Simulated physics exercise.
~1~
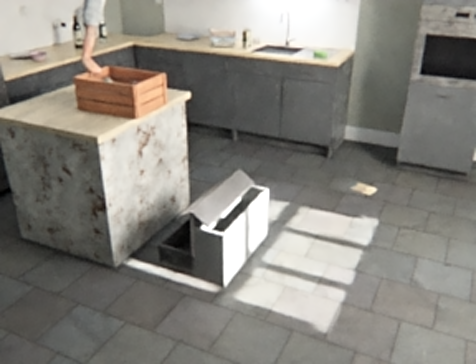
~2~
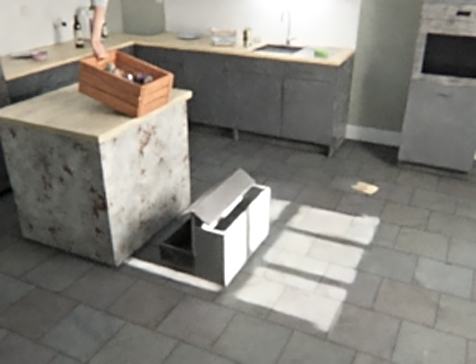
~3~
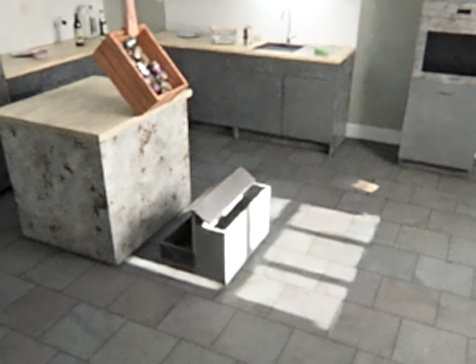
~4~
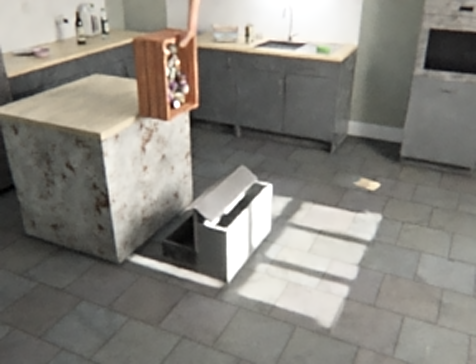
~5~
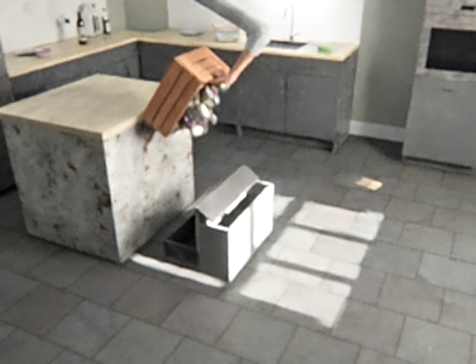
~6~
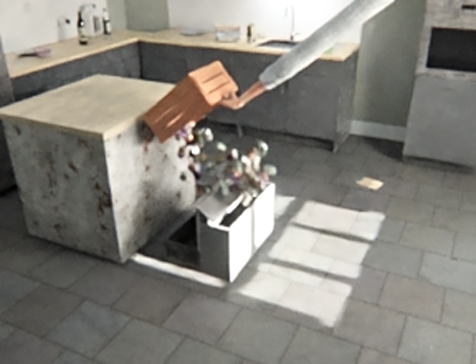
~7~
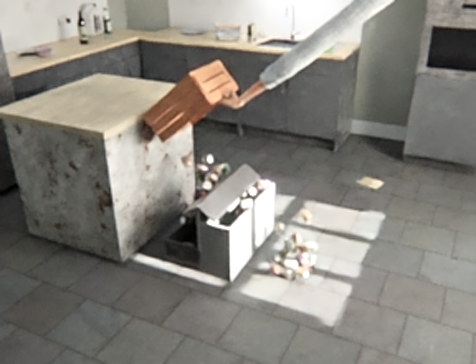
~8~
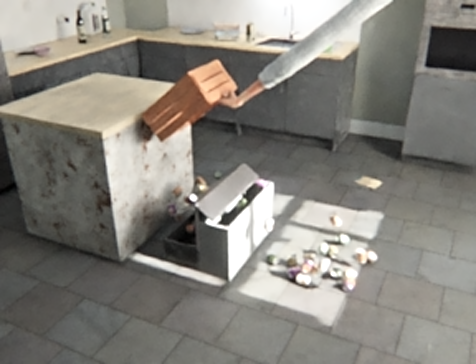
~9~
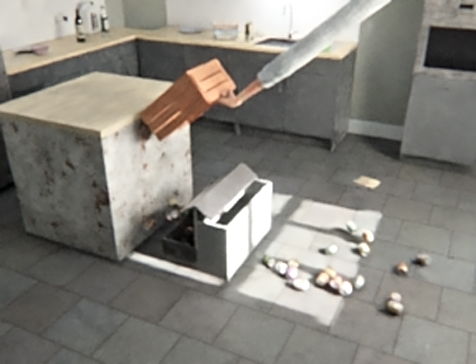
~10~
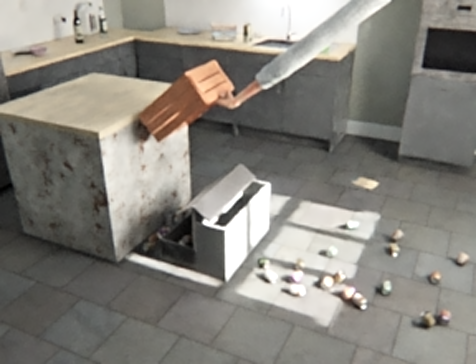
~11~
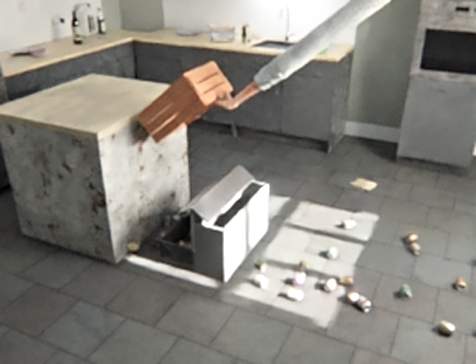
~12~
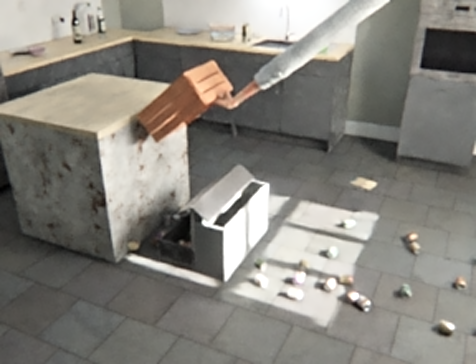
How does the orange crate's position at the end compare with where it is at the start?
At the start the orange crate sits upright on top of the bench. At the end it is farther right, tipped well over and held at the bench's right edge.
